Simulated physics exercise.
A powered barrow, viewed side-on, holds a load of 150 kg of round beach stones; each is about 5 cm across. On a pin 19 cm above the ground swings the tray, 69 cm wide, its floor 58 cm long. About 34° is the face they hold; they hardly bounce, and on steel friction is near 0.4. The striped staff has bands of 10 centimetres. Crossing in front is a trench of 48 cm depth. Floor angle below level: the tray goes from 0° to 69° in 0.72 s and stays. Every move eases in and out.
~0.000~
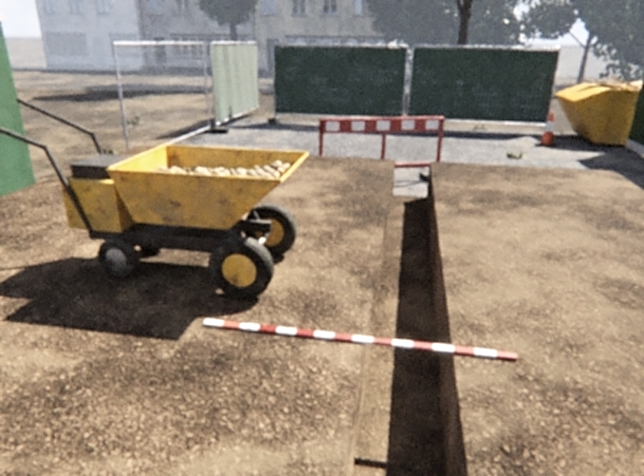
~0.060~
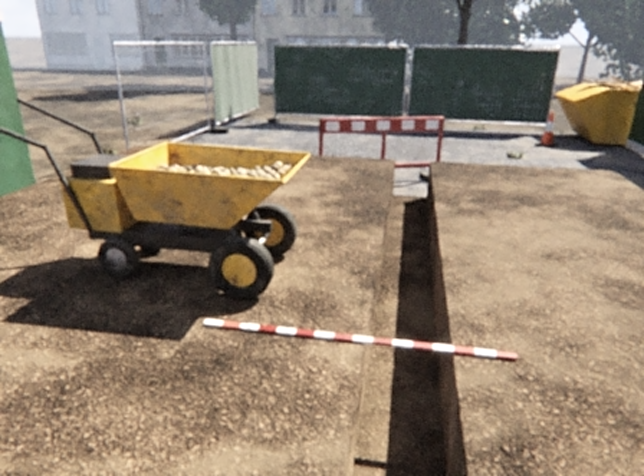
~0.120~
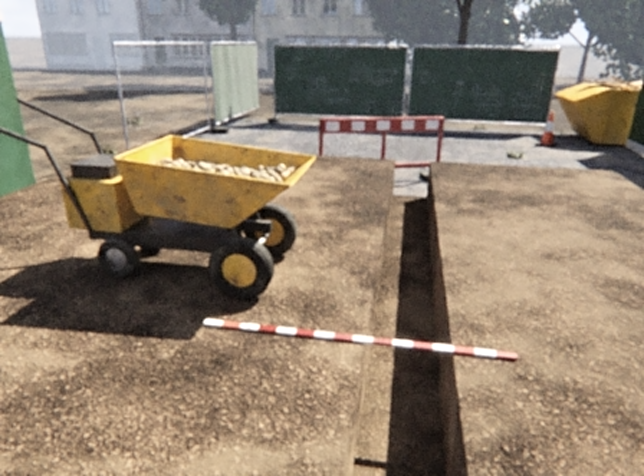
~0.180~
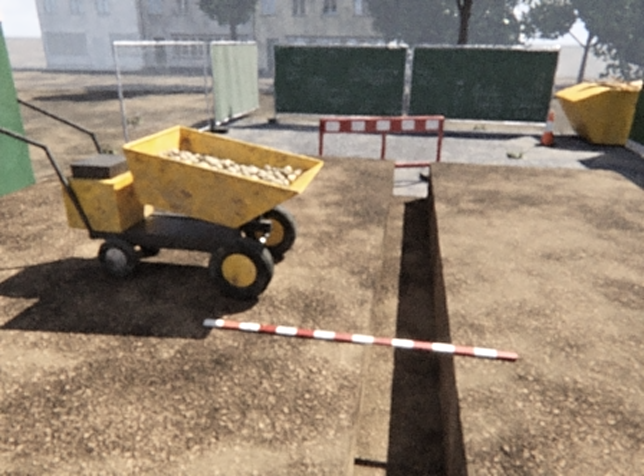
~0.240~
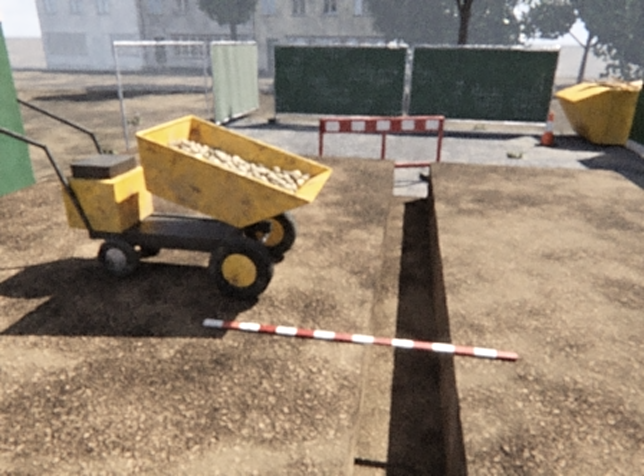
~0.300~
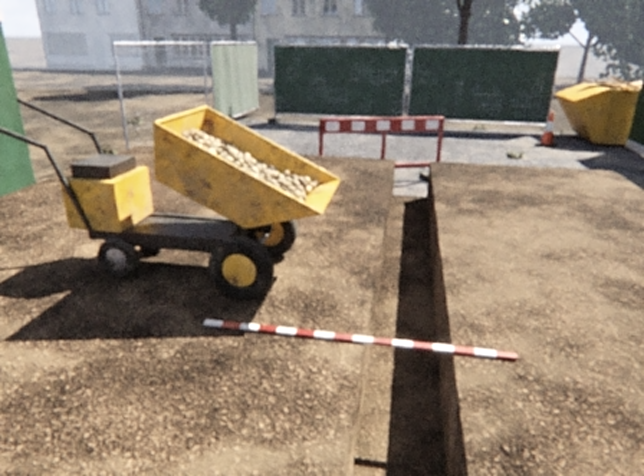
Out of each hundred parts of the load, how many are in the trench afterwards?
About 94 out of 100.
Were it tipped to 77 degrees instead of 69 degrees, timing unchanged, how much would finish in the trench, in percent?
The trench would hold about 80% of it.
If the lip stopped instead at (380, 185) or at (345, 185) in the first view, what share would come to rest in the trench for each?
From the first spot near 15, from the second near 55 per cent.
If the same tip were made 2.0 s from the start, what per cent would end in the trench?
In that case, around 95%.
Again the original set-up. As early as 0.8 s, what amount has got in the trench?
By that moment, roughly 15 per cent of the load.
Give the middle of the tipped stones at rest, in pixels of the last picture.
Their middle is at about (407, 345).
After 0.5 s the floor is at 58°; 100 % in the tray; the foremost stones are at (340, 242).
After 0.8 s the floor is at 69°; 76 % in the tray, 10 % short of the trench, 15 % in the trench; the foremost stones are at (406, 298).
After 1.2 s the floor is at 69°; 11 % in the tray, 10 % short of the trench, 79 % in the trench; the foremost stones are at (437, 343).
After 3.1 s the floor is at 69°; 0 % in the tray, 6 % short of the trench, 94 % in the trench; the foremost stones are at (437, 342).
